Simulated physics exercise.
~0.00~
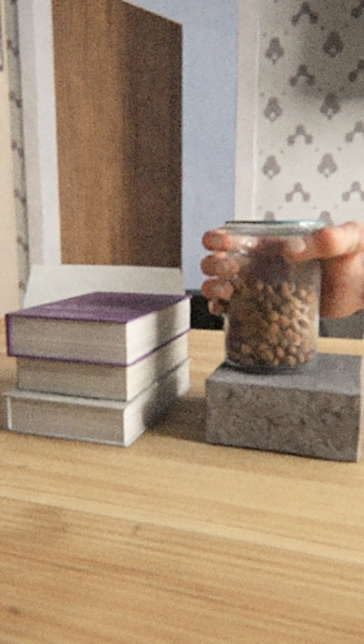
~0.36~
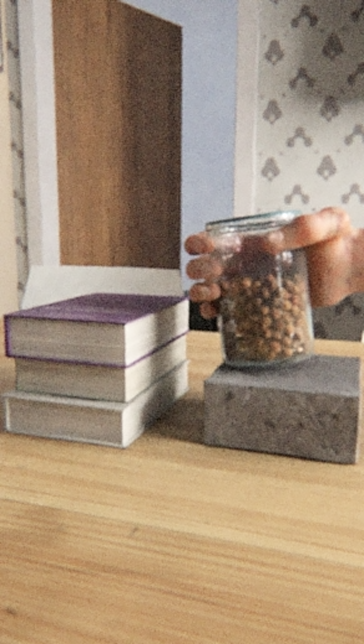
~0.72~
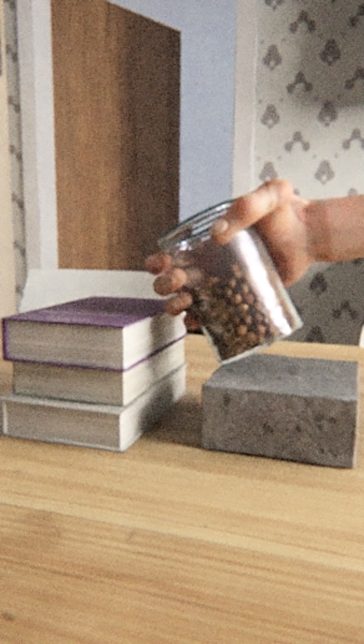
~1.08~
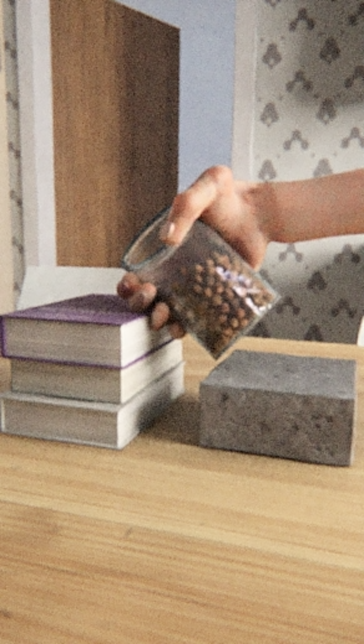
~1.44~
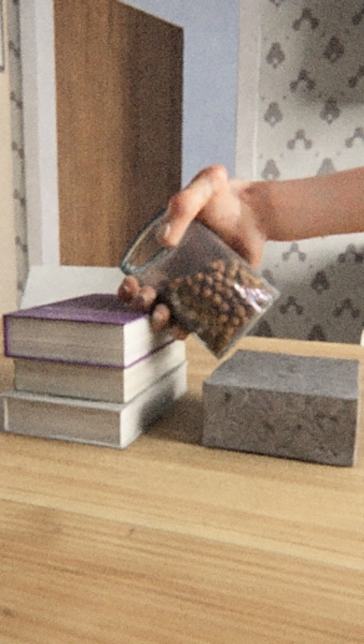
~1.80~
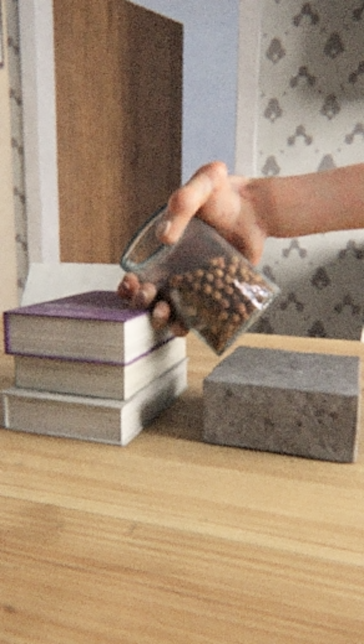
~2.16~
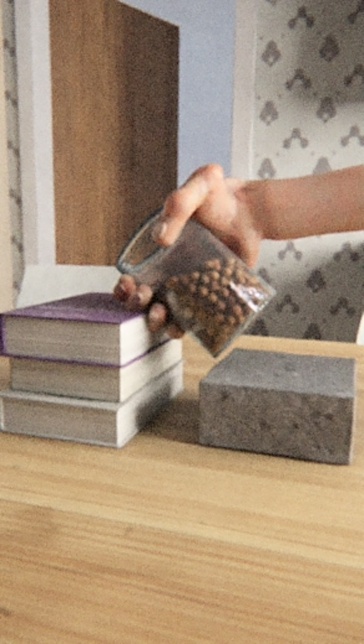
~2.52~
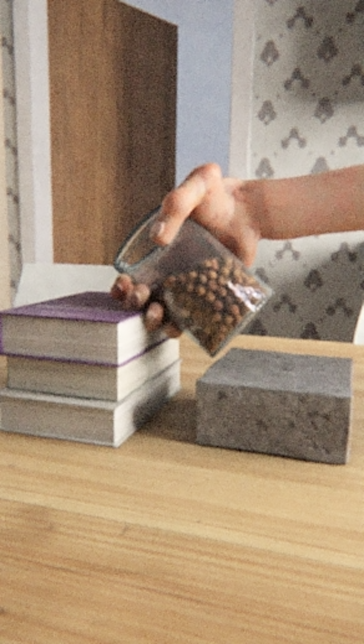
At first, a hand holds an upright, open glass jar partly filled with small, round brown pieces on a gray, stone-like block, to the right of three stacked books with a purple-edged one on top. The hand lifts the jar slightly and begins to lean it left. It tips further as it moves off the block toward the books, and the contents slide into a slanted heap. The jar then comes to rest against the book pile, steeply tilted. The hand keeps holding it there, almost still, and all the pieces remain inside.
